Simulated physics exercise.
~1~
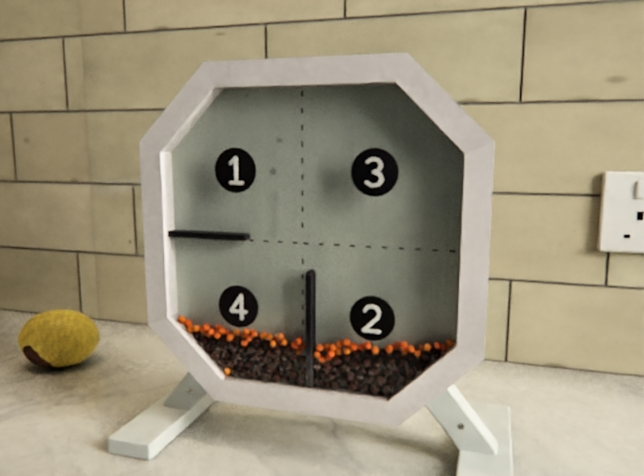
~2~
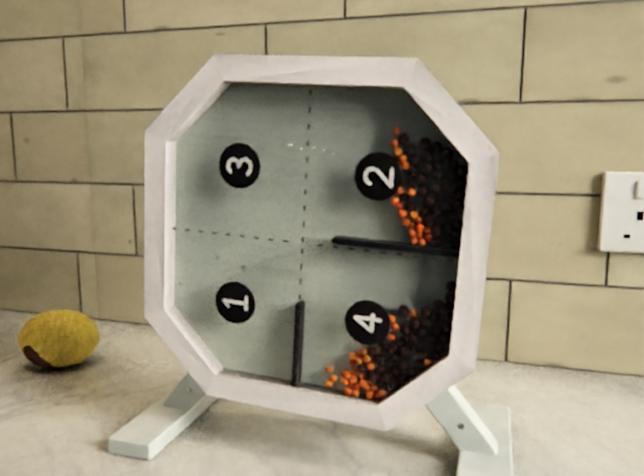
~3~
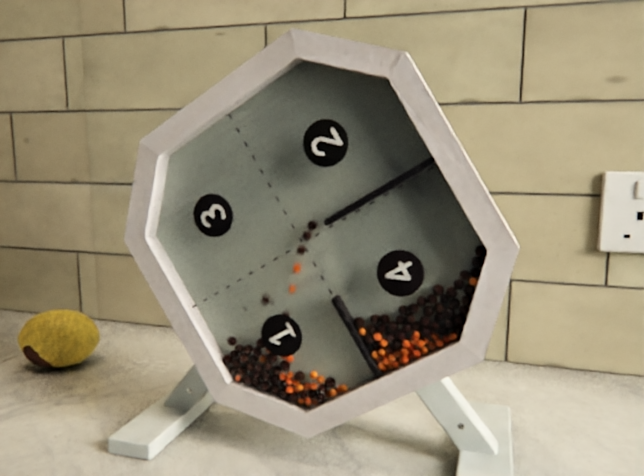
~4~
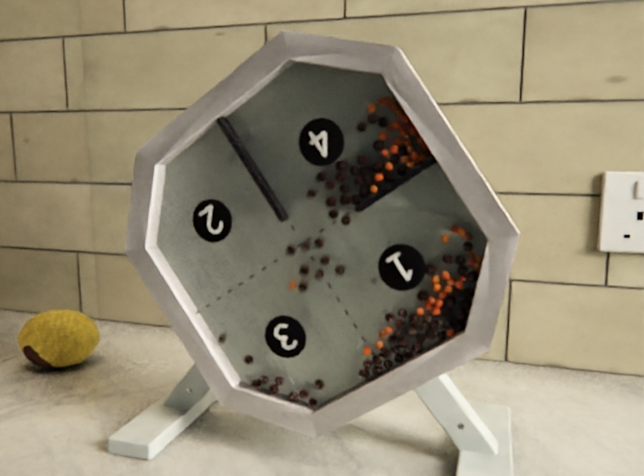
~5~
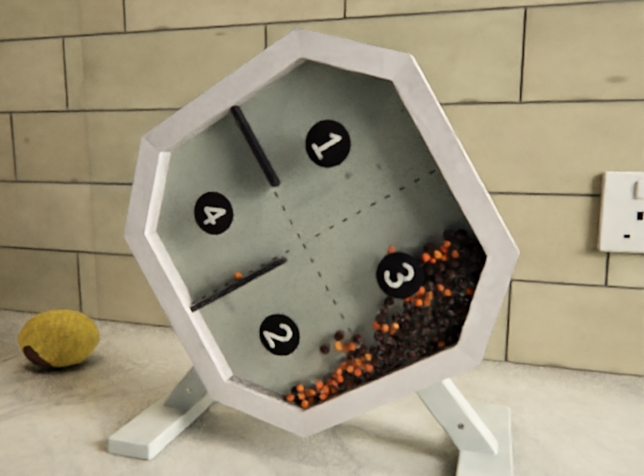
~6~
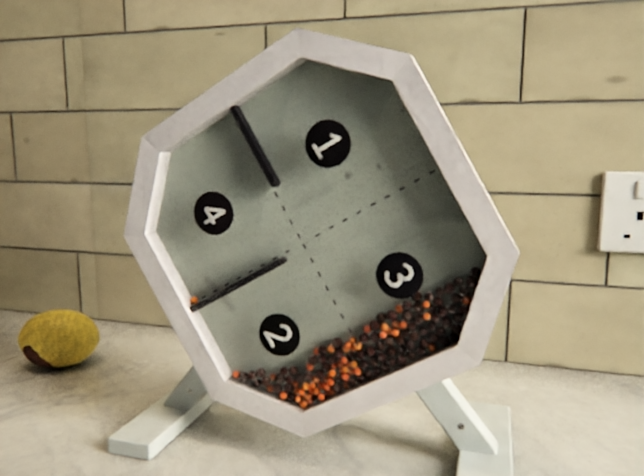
At the start, small dark pellets mixed with orange ones lie along the bottom of an upright, see-through octagonal box, across quarters four and two. The box turns anticlockwise, carrying them up its right side. As it tilts further, some spill past the short inner walls into quarter one, while many remain in quarter four. Turning on the same way, it lifts the pellets high on the right, and some drop through the middle towards quarter three. With the box tilted and quarter one at the top, they slide down and settle across quarters two and three.
